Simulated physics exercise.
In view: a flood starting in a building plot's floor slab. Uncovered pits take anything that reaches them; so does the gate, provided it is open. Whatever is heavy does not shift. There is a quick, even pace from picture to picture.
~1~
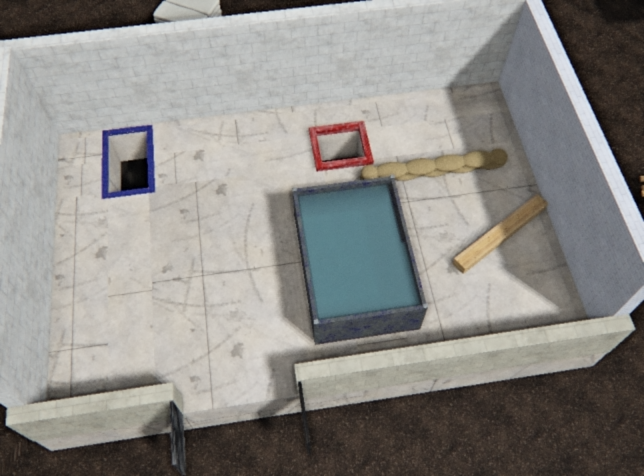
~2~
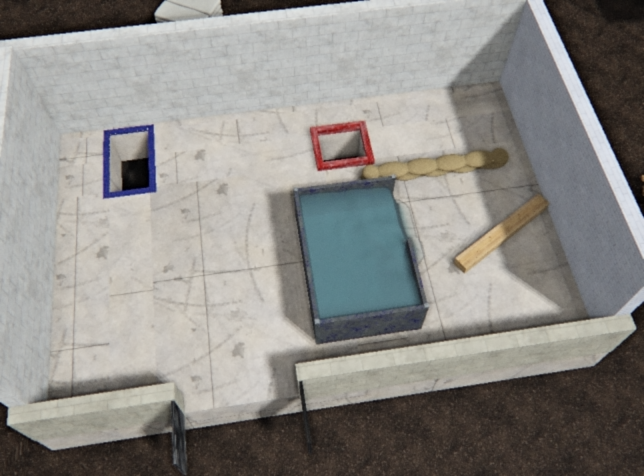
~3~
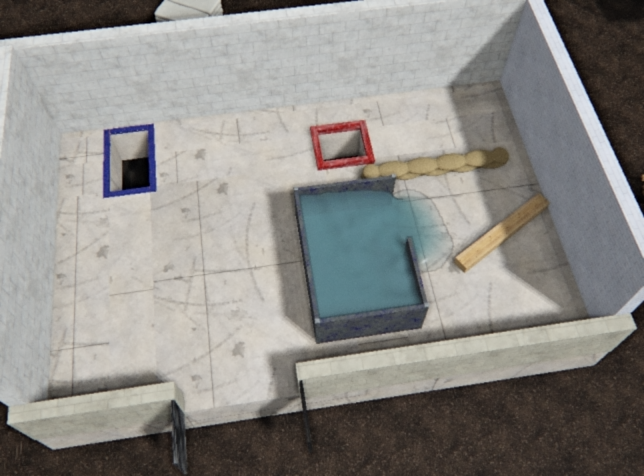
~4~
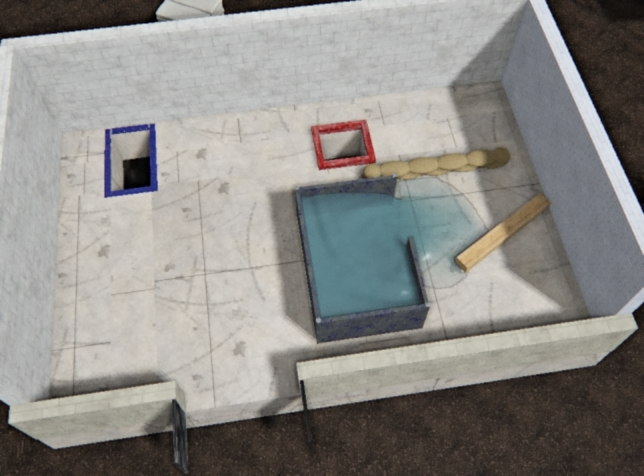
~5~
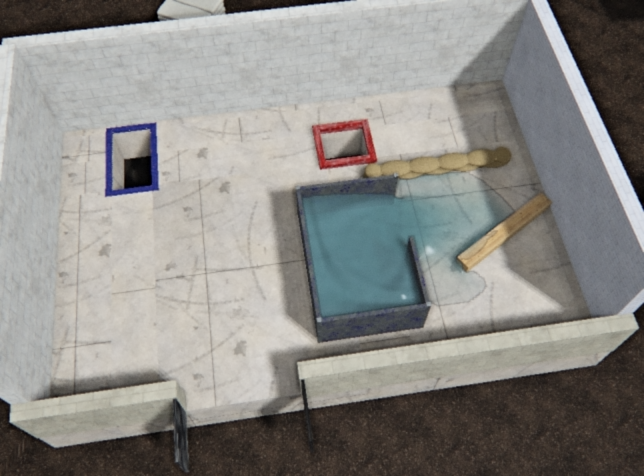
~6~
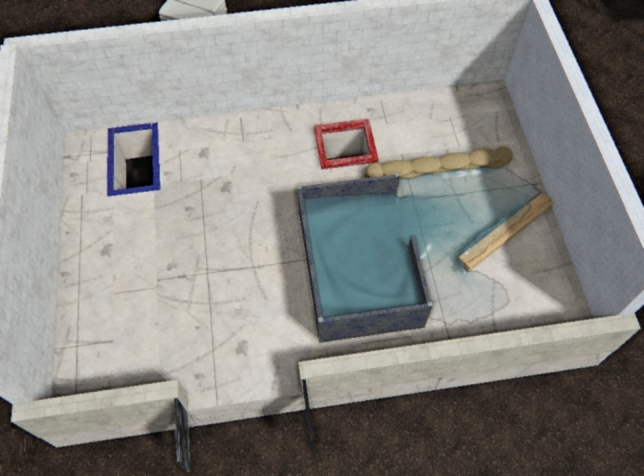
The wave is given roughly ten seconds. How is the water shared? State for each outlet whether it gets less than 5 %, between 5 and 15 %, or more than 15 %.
Outcome. The gate gets less than 5 %. The blue pit gets between 5 and 15 %. The red pit gets less than 5 %.
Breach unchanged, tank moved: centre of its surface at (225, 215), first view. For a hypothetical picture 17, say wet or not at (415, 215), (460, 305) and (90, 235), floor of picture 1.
In order: Inundated, then inundated, then unflooded.
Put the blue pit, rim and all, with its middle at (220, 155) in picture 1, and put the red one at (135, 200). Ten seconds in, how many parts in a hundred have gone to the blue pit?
Share for blue: 15 in a hundred.
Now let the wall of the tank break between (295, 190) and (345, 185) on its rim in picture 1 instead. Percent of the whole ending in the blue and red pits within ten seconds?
Near enough: Blue 35 percent, red 15 percent.
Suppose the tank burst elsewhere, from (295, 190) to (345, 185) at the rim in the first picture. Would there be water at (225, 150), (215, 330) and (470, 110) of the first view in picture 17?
Soaked, then unsoaked, then unsoaked.
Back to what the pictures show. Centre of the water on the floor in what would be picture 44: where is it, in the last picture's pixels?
About (410, 221) in the last view.
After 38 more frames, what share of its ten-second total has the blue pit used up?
Close to 30 out of every hundred.
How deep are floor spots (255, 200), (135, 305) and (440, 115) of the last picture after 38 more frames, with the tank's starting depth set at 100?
4, 0, 8 %.
A moment on, water covers 20 % of the floor; the gate 0 %, the blue pit 0 %, the red pit 0 %.
Next, water covers 25 % of the floor; the gate 0 %, the blue pit 0 %, the red pit 0 %.
Then, water covers 40 % of the floor; the gate 0 %, the blue pit 0 %, the red pit 0 %.
Later, water covers 65 % of the floor; the gate 0 %, the blue pit 3 %, the red pit 1 %.
In the end, water covers 85 % of the floor; the gate 2 %, the blue pit 10 %, the red pit 2 %.
